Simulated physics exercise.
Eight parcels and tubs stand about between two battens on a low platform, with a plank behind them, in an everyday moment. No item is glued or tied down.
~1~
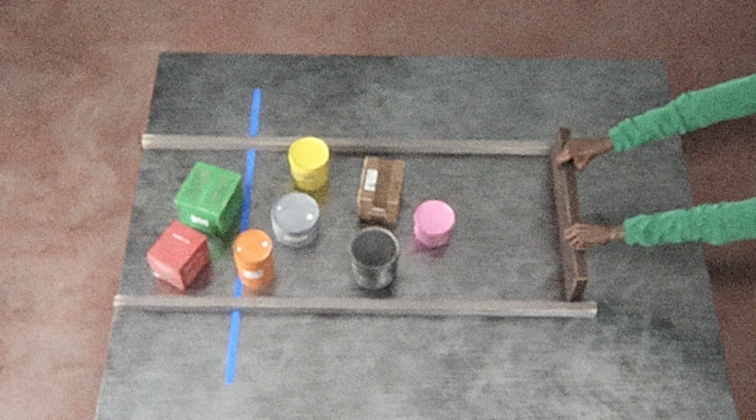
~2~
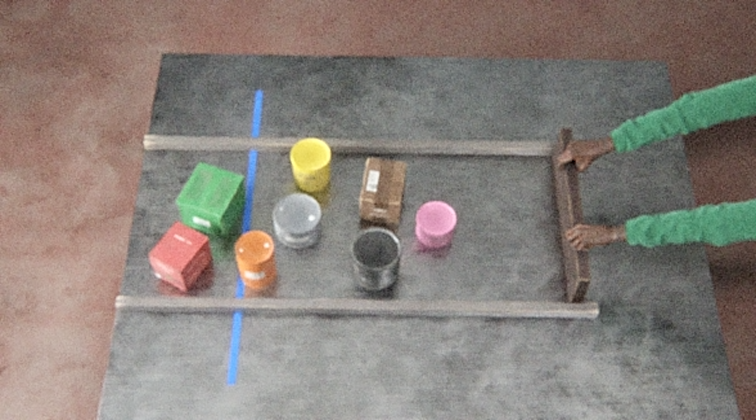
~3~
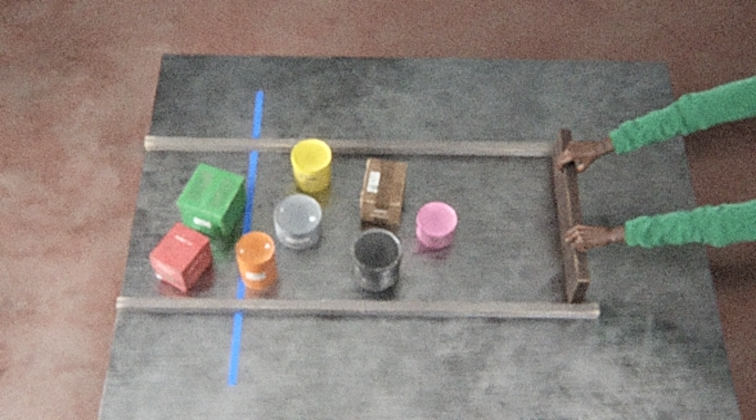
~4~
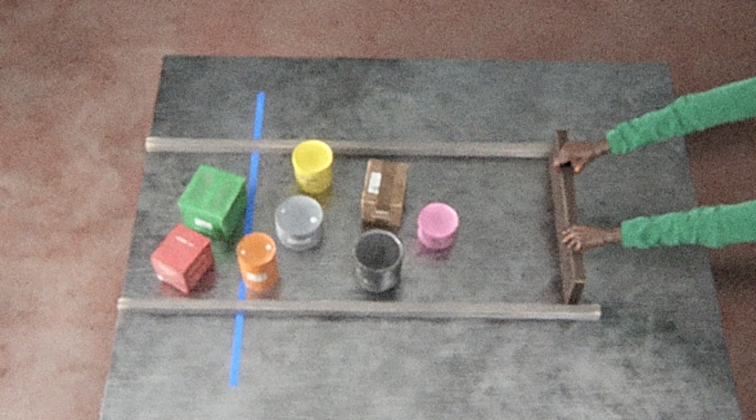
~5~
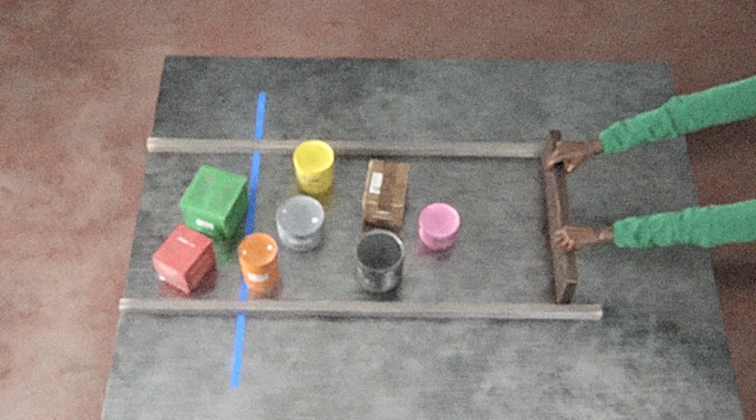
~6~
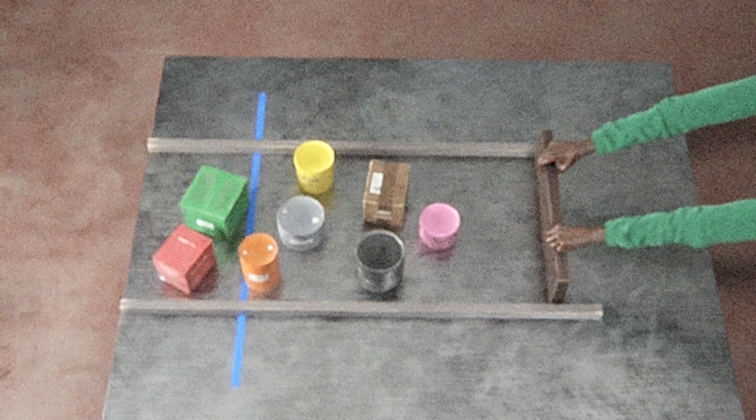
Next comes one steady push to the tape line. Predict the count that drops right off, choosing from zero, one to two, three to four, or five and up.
The count is zero.
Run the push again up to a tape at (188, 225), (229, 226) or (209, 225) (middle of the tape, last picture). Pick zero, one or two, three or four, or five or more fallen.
Either three or four; one to two; either one or two.
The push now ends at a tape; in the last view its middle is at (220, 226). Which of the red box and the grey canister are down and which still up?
The red box does not stay; as for the grey canister, it remains in place.
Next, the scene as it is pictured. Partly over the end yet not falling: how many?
Counting them gives 2.
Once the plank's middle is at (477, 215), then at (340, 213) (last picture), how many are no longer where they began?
One spot: 0. Other spot: 5.
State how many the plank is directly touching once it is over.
That number would be 3.
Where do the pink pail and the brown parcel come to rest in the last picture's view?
The first near (230, 229), the second near (220, 191).
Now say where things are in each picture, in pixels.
In the first picture, red box (179, 255); green tote (211, 200); orange canister (254, 259); plank (569, 214); tape (245, 222).
In the second picture, green tote (213, 201); yellow pail (311, 166).
In the third picture, orange canister (257, 261); black pail (377, 260).
In the fourth picture, red box (183, 258); plank (566, 216).
In the fifth picture, green tote (216, 204); brown parcel (386, 193).
In the sixth picture, red box (185, 259); green tote (217, 204); orange canister (260, 262); plank (551, 216); tape (250, 226).
Early on, none off yet; red box at rest near (185, 259); green tote at rest near (217, 204); orange canister at rest near (260, 262).
Finally, the number that fall off is zero.
